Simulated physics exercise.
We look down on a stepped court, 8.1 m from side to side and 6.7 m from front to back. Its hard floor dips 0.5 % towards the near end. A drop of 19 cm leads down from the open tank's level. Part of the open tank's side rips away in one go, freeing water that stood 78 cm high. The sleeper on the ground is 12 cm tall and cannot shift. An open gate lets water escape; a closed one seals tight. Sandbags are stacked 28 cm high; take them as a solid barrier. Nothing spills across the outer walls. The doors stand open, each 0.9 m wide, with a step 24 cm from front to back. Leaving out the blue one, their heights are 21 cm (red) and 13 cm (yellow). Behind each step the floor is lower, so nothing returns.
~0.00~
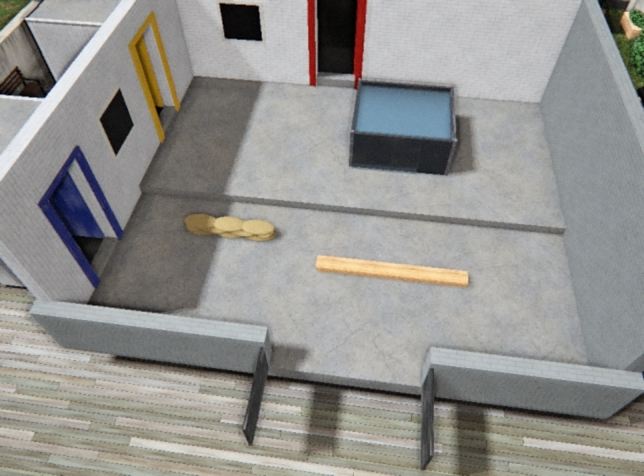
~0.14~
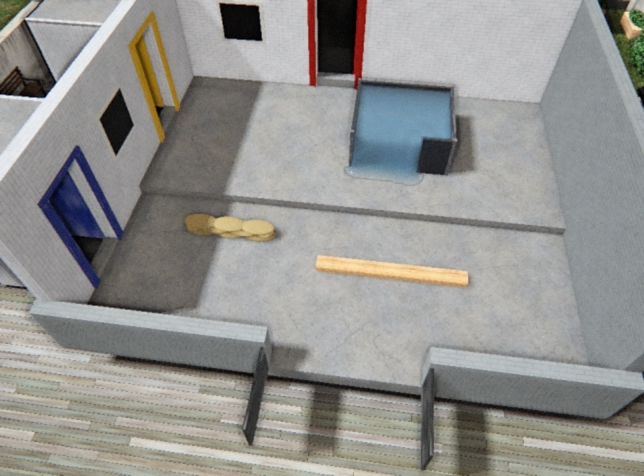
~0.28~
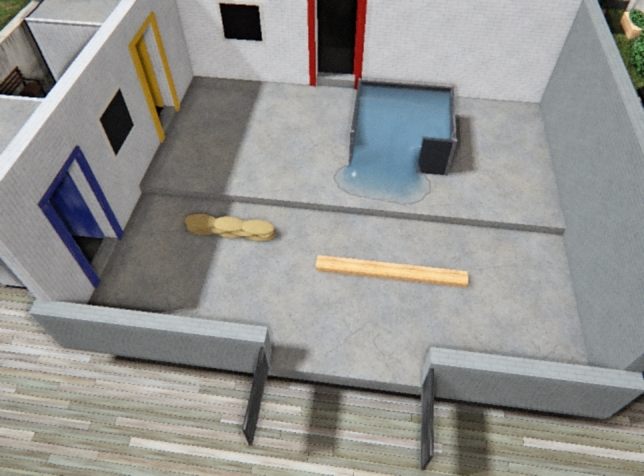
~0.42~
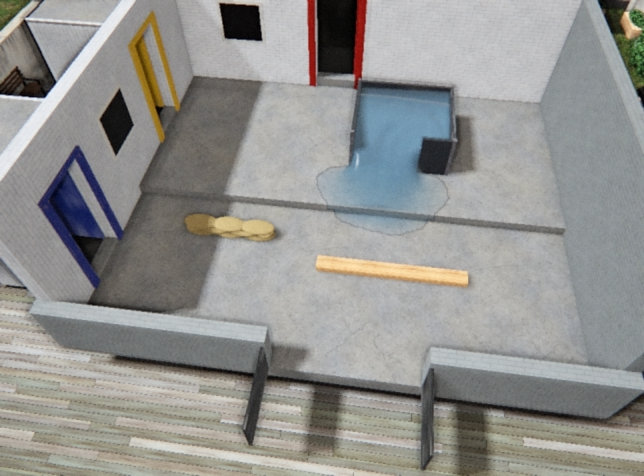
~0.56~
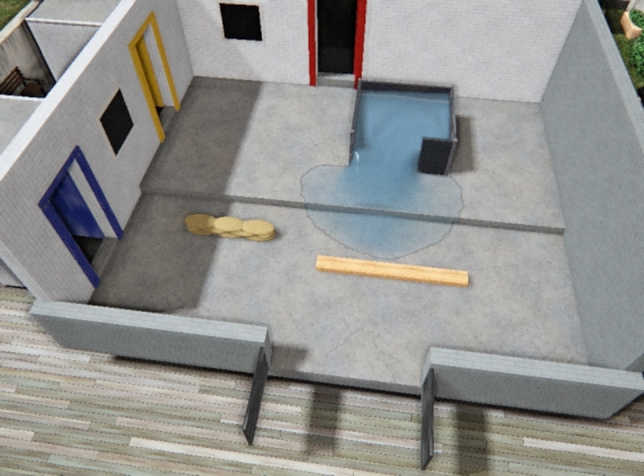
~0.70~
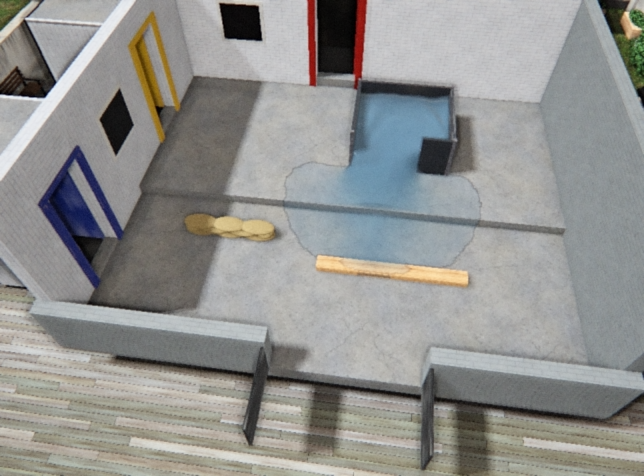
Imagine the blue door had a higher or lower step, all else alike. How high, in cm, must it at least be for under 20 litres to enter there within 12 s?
Some 6.5 cm above the ground.
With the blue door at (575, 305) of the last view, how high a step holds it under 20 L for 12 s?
About 7.0 cm.
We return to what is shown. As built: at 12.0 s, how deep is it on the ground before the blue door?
Roughly 8.5 cm deep.
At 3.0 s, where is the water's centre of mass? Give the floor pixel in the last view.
Around (360, 234).
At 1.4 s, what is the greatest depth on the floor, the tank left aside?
Roughly 35 cm.
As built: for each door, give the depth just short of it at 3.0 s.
Depths in cm: Blue 2, red 0, yellow 0.
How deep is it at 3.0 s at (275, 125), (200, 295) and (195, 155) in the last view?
About 0, 2 and 0 cm.
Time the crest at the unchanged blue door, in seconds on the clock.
Near 4.0 s.
After 1.4 s water covers 30 % of the floor, deepest (35 cm) near (373, 173); it has not reached the blue door.
After 3.0 s water covers 45 % of the floor, deepest (26 cm) near (77, 328); it has not reached the blue door.
After 12.0 s water covers 45 % of the floor, deepest (12 cm) near (87, 329); 9 cm at the blue door, 15 litres in over its 7 cm step.
At the blue door as built, the water arrived by 3.1 s and peaked near 10 cm at 4.0 s.
Run again over the same 12 s with other heights there, 33 litres in over 5.5 cm, 11 litres over 7.5 cm. The limit of 20 litres is kept from about 6.5 cm up.
